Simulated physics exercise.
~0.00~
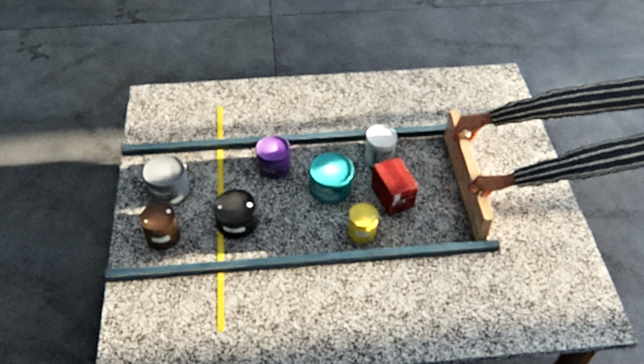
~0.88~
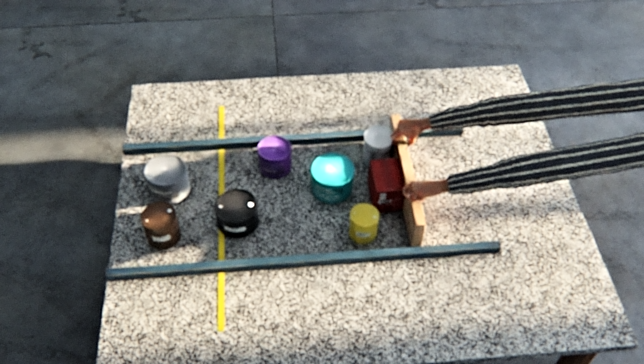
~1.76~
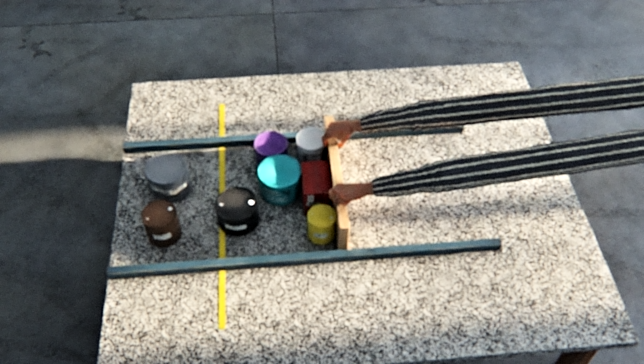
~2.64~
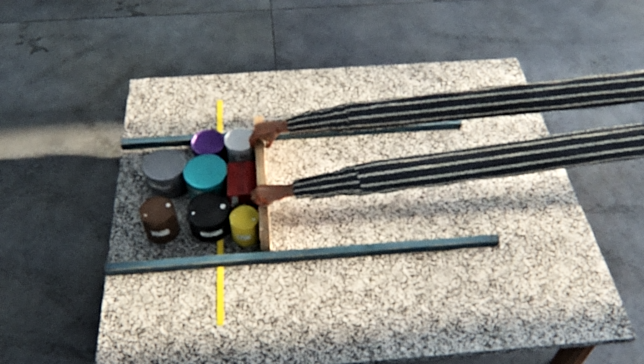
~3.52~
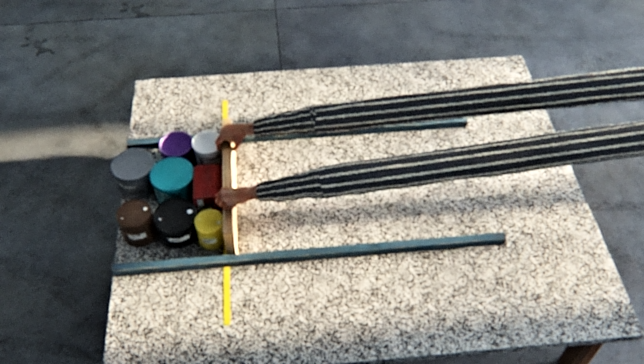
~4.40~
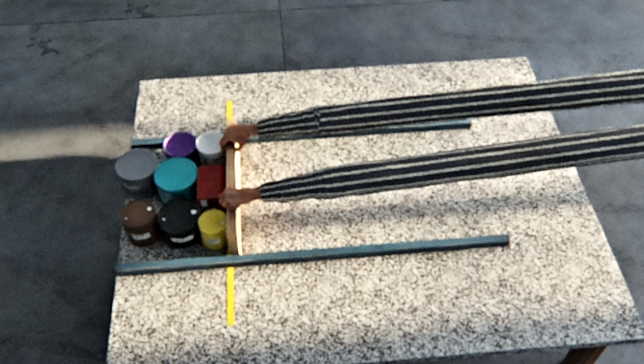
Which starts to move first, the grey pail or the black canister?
The black canister starts to move first. The grey pail only gets shoved left after that.
